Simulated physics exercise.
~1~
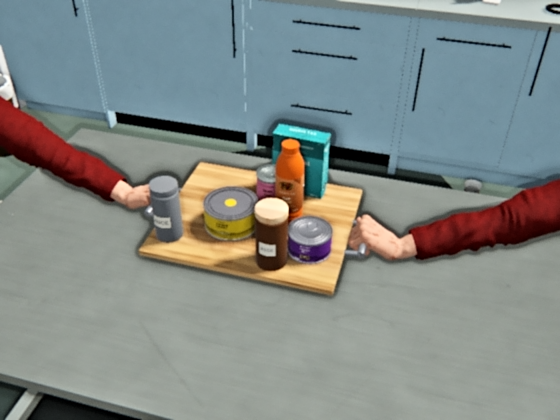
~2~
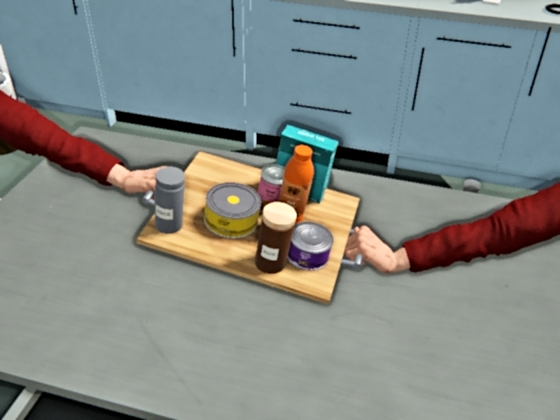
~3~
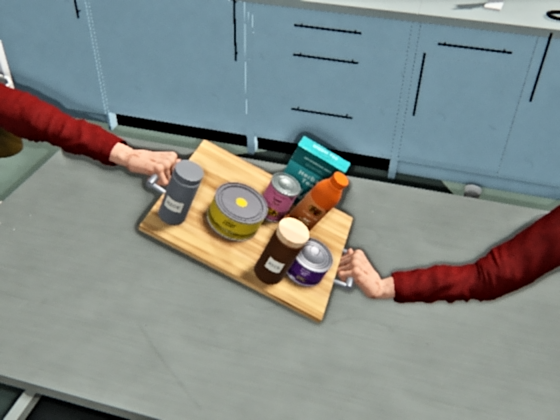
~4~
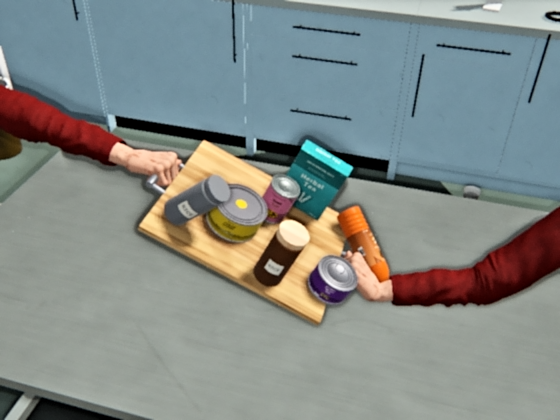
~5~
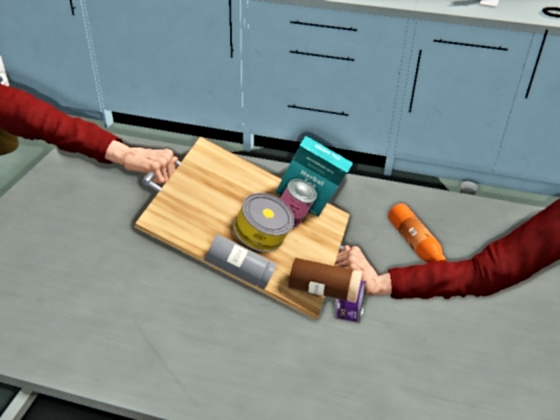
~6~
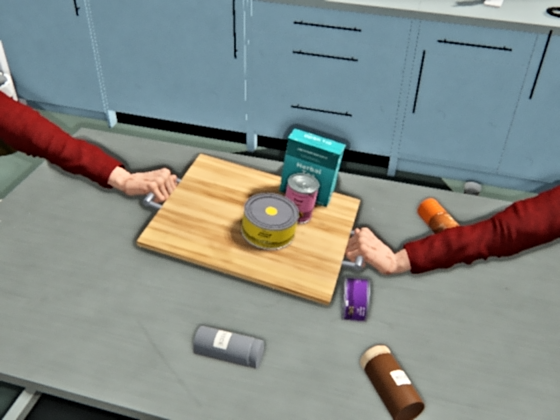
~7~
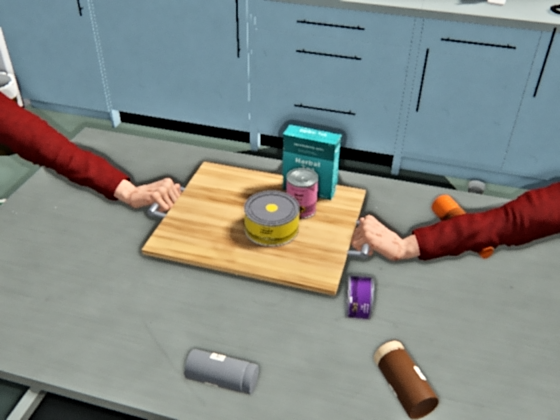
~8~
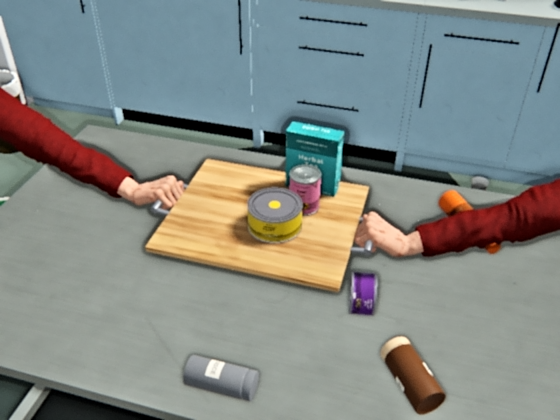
Containers sliding and toppling off a wooden board tilted right by two hands, four ending on the counter, three staying aboard.
